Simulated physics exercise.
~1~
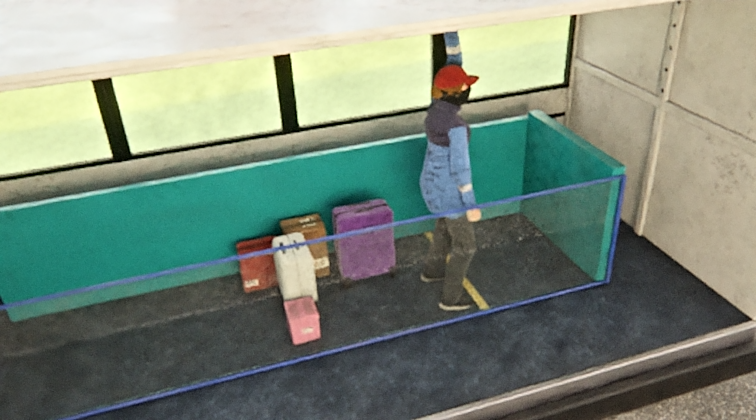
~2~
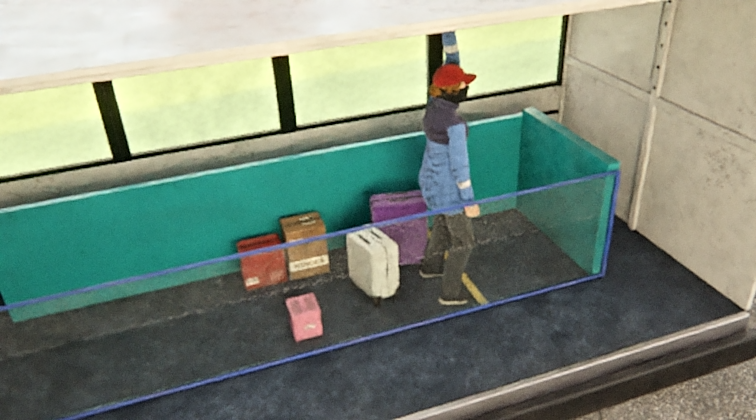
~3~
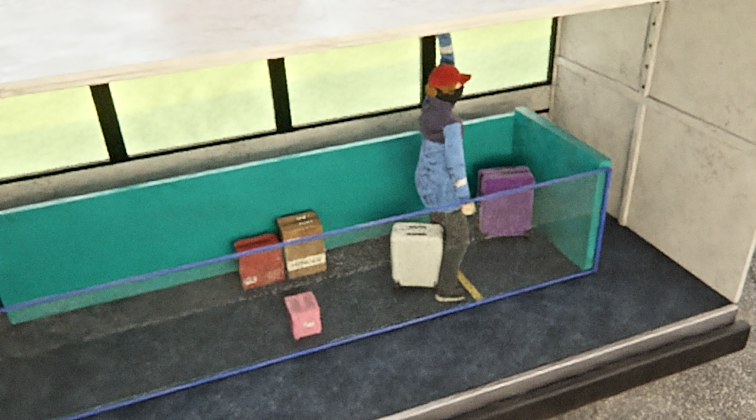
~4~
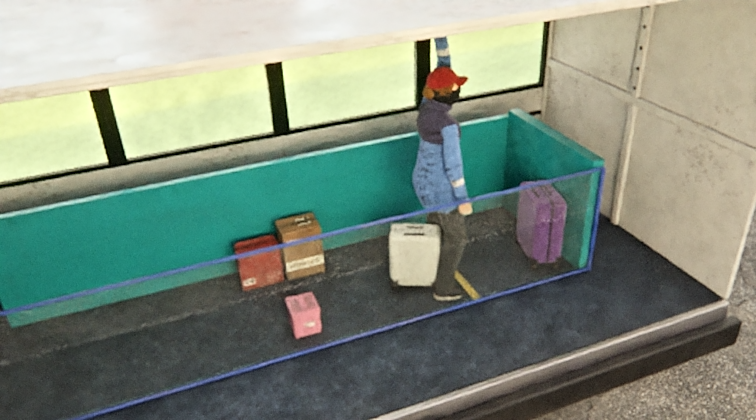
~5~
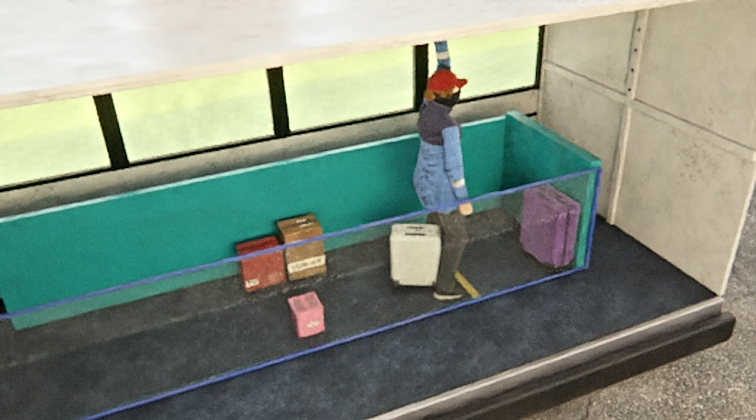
The clip opens on a tram bay with teal walls, where a figure in a red cap stands with one arm raised, holding on beside a yellow floor line. To the left sit a red carton, a brown pack, a pink tub, a white wheeled case and a big purple one. The two wheeled cases roll right, the purple one passing behind the figure. The white case stops just short of the line, while the purple one crosses it and continues to the right end. It finishes upright there, the other items still short of the line.
